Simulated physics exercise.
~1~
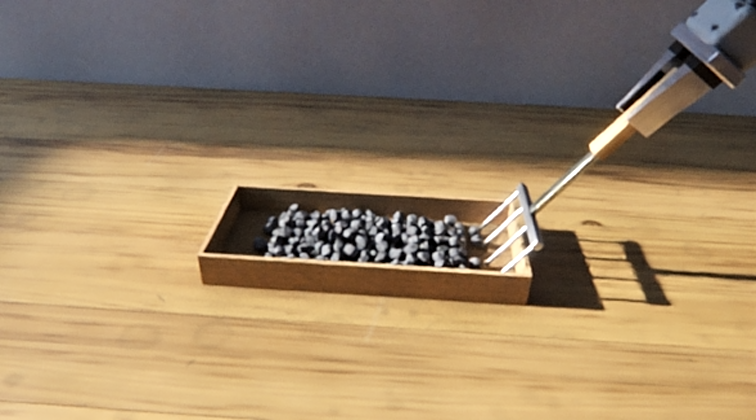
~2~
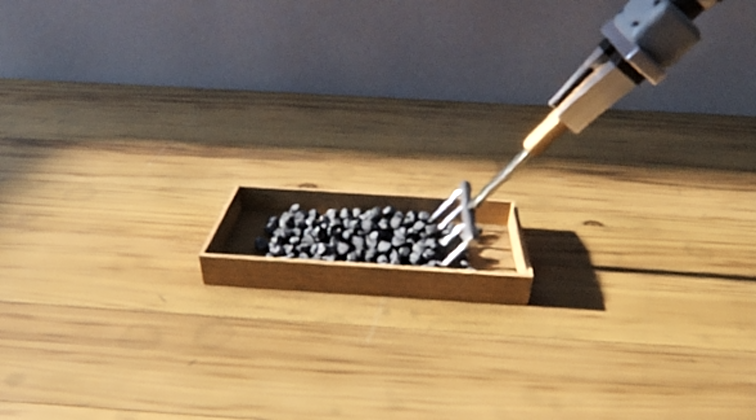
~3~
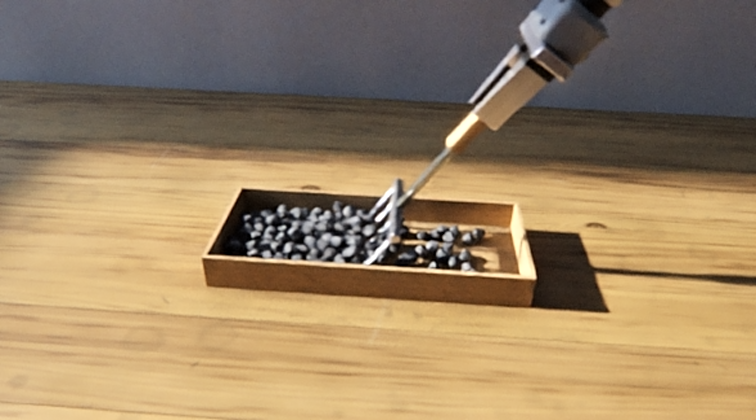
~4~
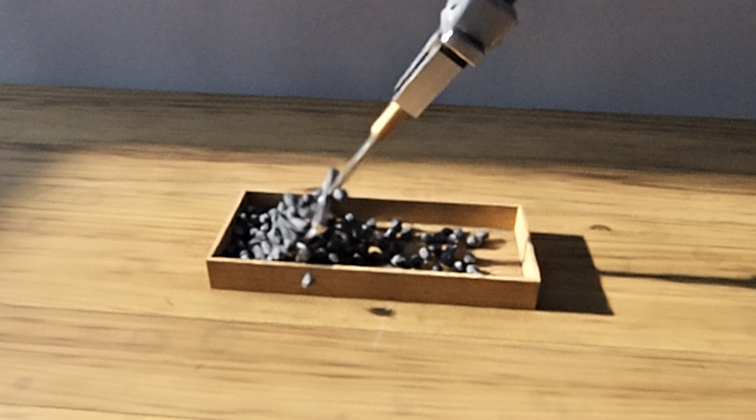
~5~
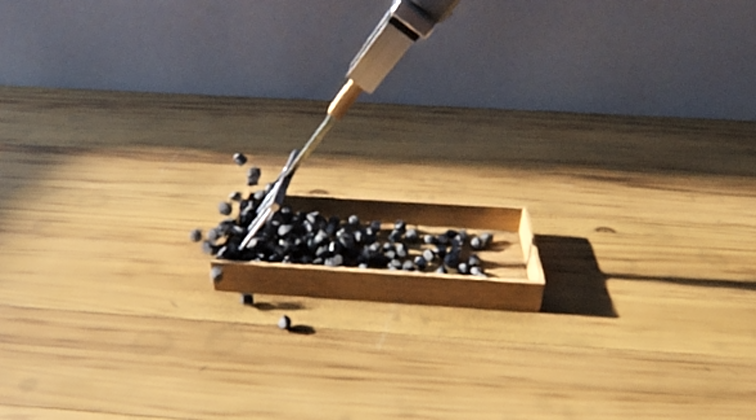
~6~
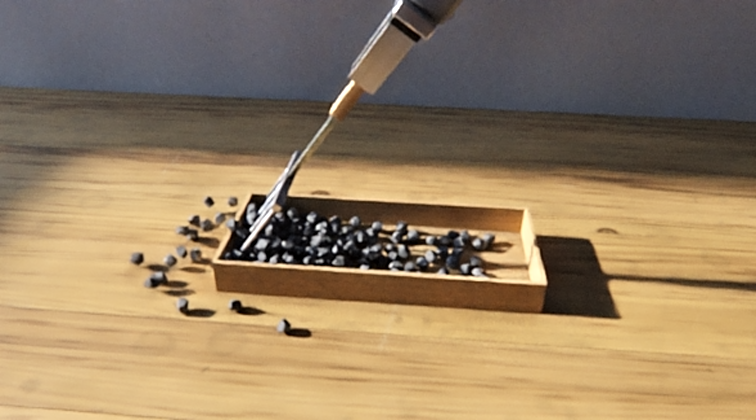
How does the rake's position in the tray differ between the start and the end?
At the start the rake is at the right end of the tray. By the end it is at the left end, among the dark pebbles.
On a wooden table, a robot drags a rake left through pebbles, spilling some.
